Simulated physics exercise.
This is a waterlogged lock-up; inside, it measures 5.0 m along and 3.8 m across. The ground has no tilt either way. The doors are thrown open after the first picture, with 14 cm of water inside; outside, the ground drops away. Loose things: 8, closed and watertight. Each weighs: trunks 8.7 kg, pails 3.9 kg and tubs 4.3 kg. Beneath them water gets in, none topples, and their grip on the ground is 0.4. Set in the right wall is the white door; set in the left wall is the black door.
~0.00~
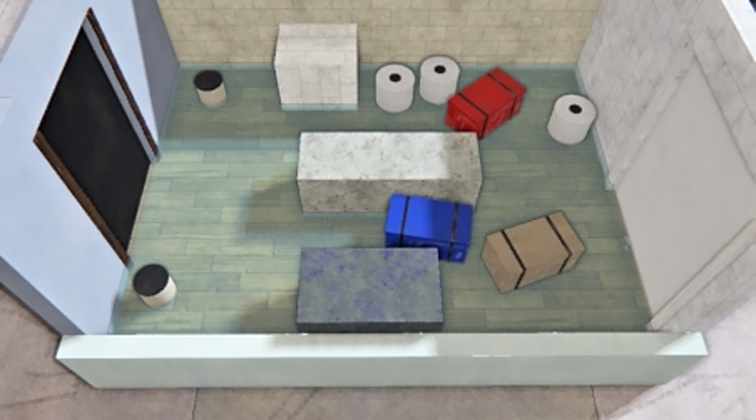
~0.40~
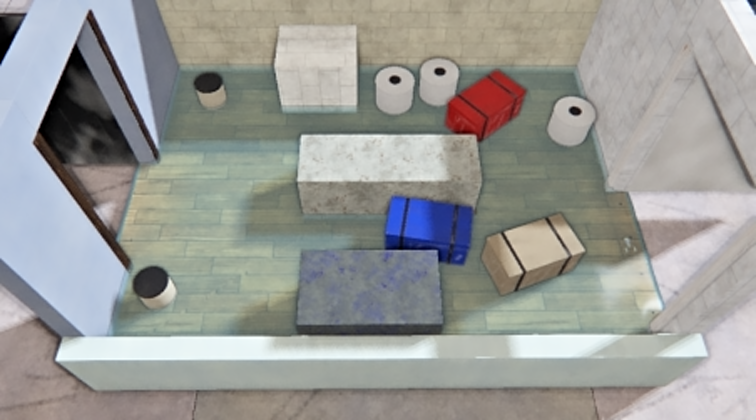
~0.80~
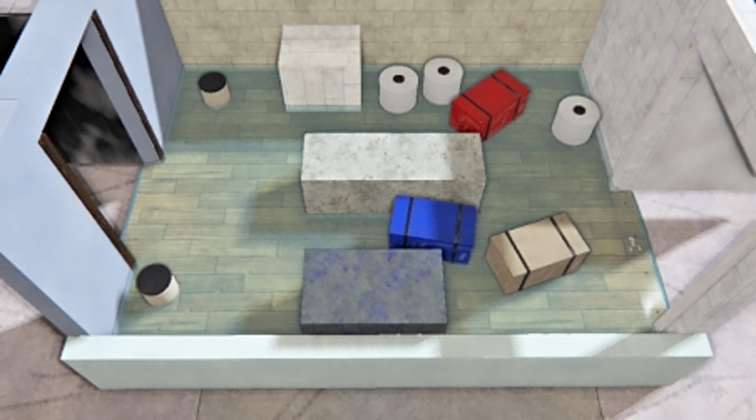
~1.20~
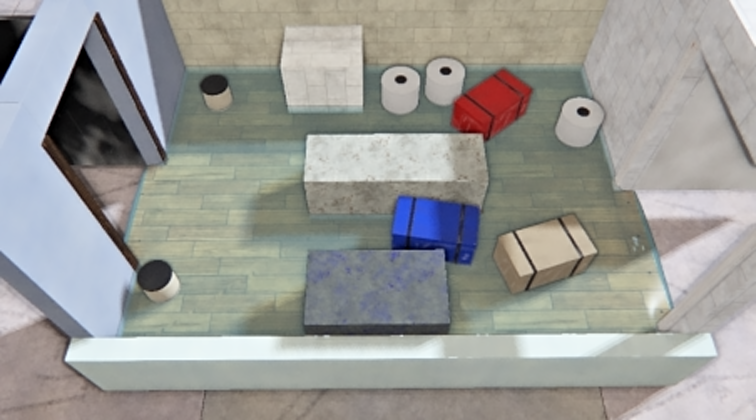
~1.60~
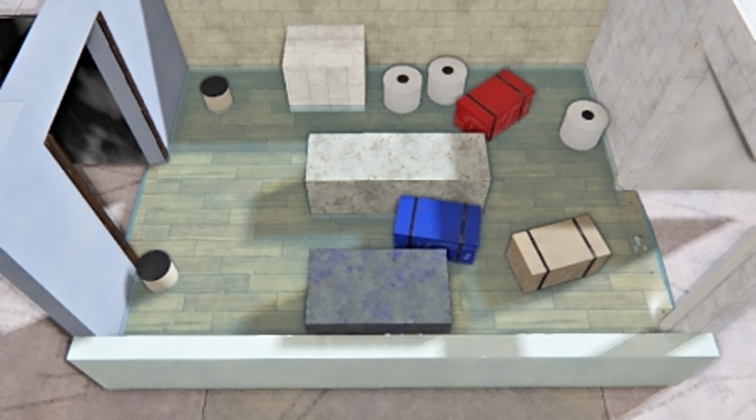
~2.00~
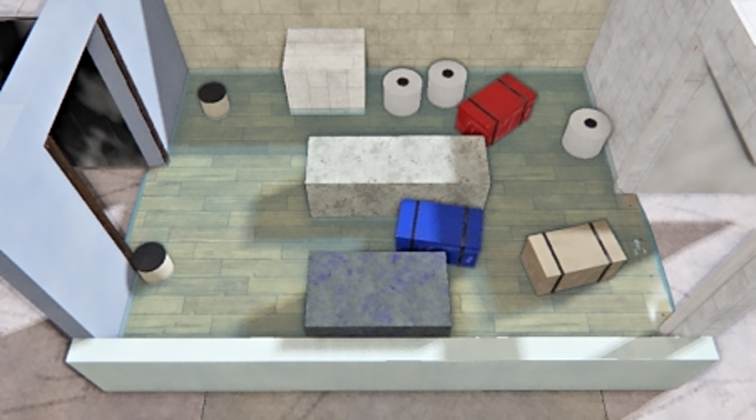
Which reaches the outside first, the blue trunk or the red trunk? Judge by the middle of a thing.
The red one.
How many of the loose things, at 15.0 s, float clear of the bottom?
3.
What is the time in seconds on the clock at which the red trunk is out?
9.5 s.
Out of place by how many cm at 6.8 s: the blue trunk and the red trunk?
50 and 120 cm, roughly.
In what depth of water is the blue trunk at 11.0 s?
Roughly 6 cm deep.
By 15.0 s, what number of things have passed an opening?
The answer is 5.
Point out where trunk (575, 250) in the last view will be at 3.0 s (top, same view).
(623, 256), roughly.
After 3.0 s the blue trunk is near (461, 226), 0.2 m from its start, afloat; the red trunk is near (508, 108), 0.2 m from its start, afloat; 0 of 8 are out; 8 afloat.
After 6.8 s the blue trunk is near (487, 252), 0.5 m from its start, afloat; the red trunk is near (560, 177), 1.2 m from its start, afloat; 3 of 8 are out; 5 afloat.
After 11.0 s the blue trunk is near (552, 250), 1.1 m from its start, afloat; the red trunk has gone out (at 9.5 s); 5 of 8 are out; 3 afloat.
After 15.0 s the blue trunk is near (646, 267), 2.0 m from its start, afloat; the red trunk has gone out (at 9.5 s); 5 of 8 are out; 3 afloat.
